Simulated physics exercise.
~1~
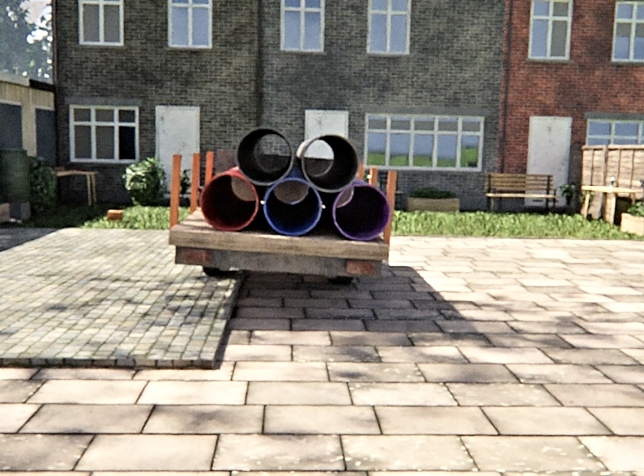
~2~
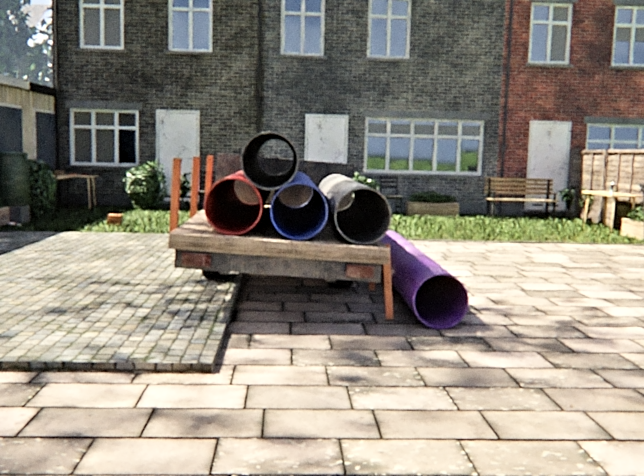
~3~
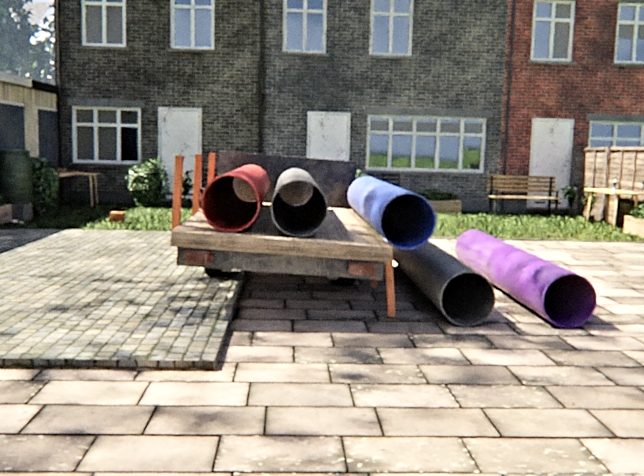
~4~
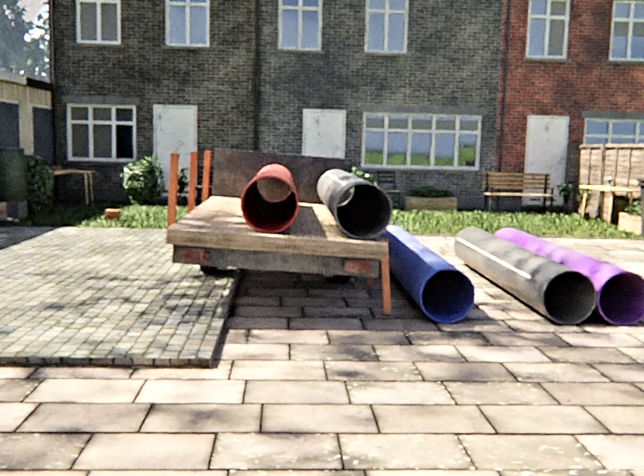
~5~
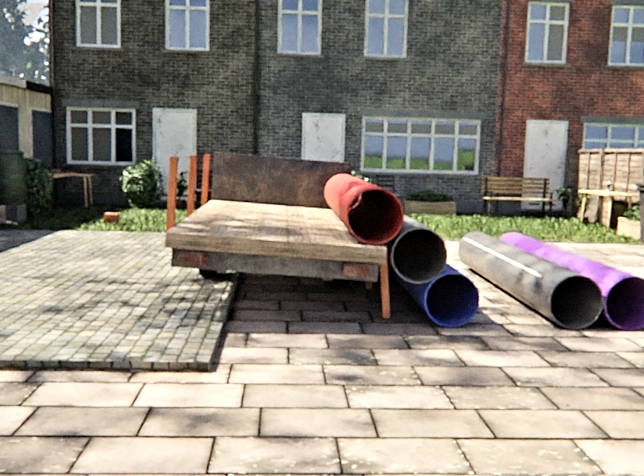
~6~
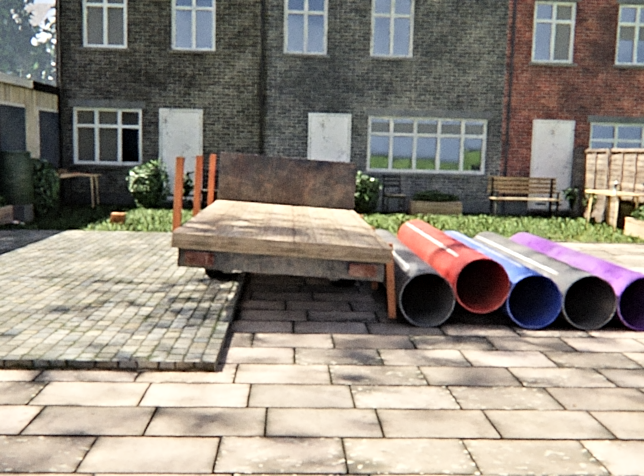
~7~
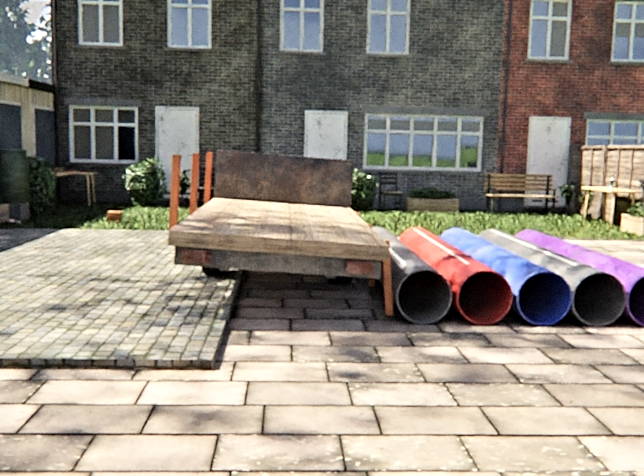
On a paved yard, five plastic pipes roll off a trailer's right side and settle alongside.
